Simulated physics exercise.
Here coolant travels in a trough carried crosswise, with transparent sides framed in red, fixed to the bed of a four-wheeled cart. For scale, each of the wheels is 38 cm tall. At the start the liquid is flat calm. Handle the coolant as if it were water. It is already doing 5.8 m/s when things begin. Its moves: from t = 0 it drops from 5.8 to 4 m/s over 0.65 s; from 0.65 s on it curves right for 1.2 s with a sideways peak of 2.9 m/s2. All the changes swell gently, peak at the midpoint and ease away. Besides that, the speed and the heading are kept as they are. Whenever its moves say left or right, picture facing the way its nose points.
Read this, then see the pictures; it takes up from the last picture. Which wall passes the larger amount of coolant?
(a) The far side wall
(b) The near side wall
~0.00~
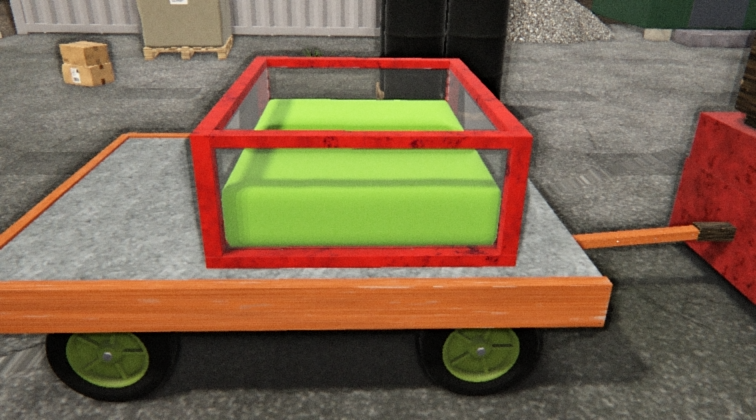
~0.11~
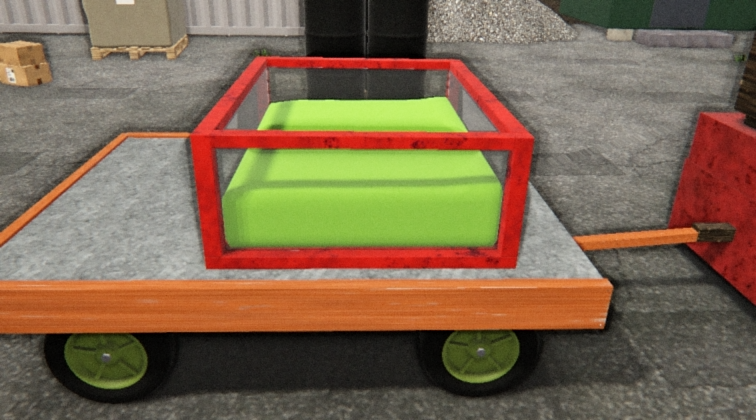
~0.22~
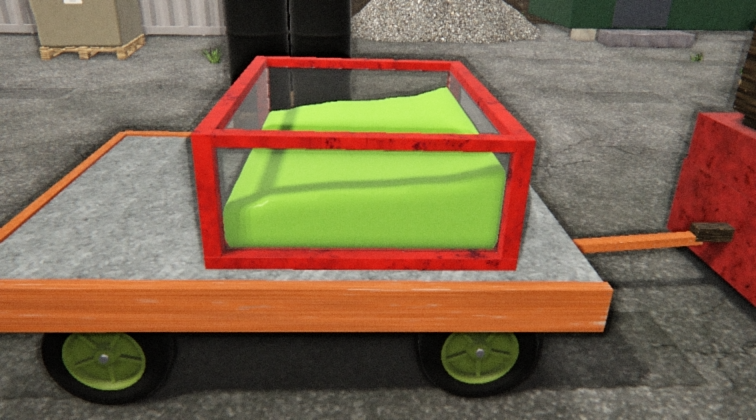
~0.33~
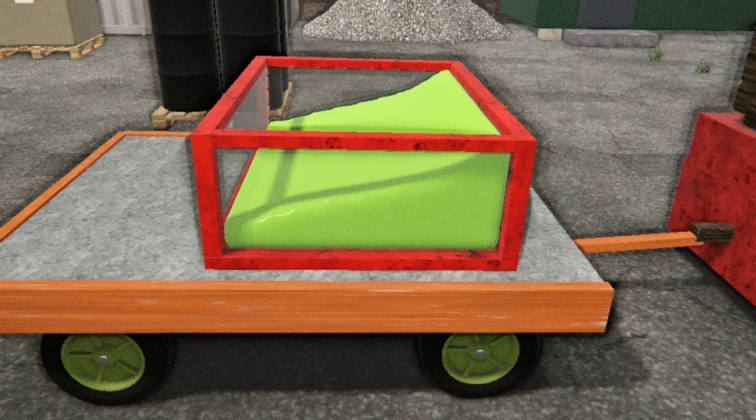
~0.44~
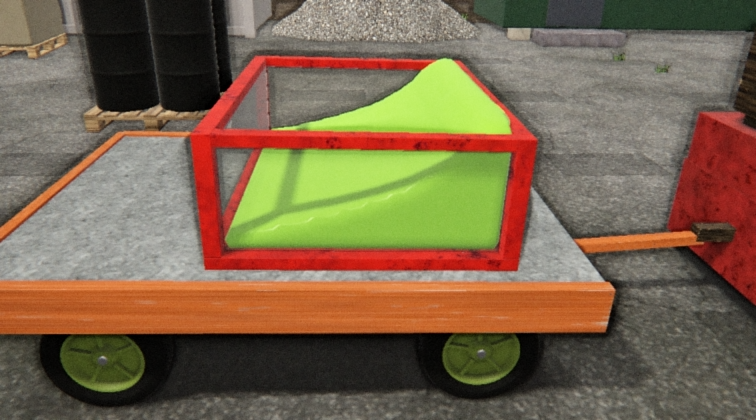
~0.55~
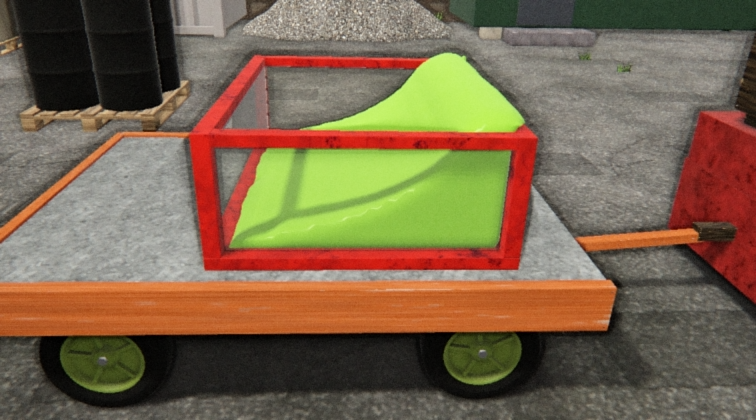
The answer is a.
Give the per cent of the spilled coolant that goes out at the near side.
Close to 0% of it goes that way.
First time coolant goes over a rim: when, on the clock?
0.8 s.
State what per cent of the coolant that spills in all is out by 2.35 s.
By then about 90 per cent is out.
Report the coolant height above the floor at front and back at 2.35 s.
Front level 18 cm, back level 24 cm.
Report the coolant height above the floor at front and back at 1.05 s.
Front: 22 cm; back: 22 cm.
By 1.05 s front 21 cm, middle 18 cm, back 23 cm above the floor; the loss stands at 3 per cent, over the right end.
By 1.65 s front 13 cm, middle 19 cm, back 20 cm above the floor; the loss stands at 11 per cent, over the left end and the right end, a little elsewhere.
By 2.35 s front 19 cm, middle 25 cm, back 24 cm above the floor; the loss stands at 13 per cent, over the left end and the right end, a little elsewhere.
By 4.84 s the loss stands at 15 per cent, over the left end and the right end, a little elsewhere; the far side has passed 3 per cent and the near side 0.
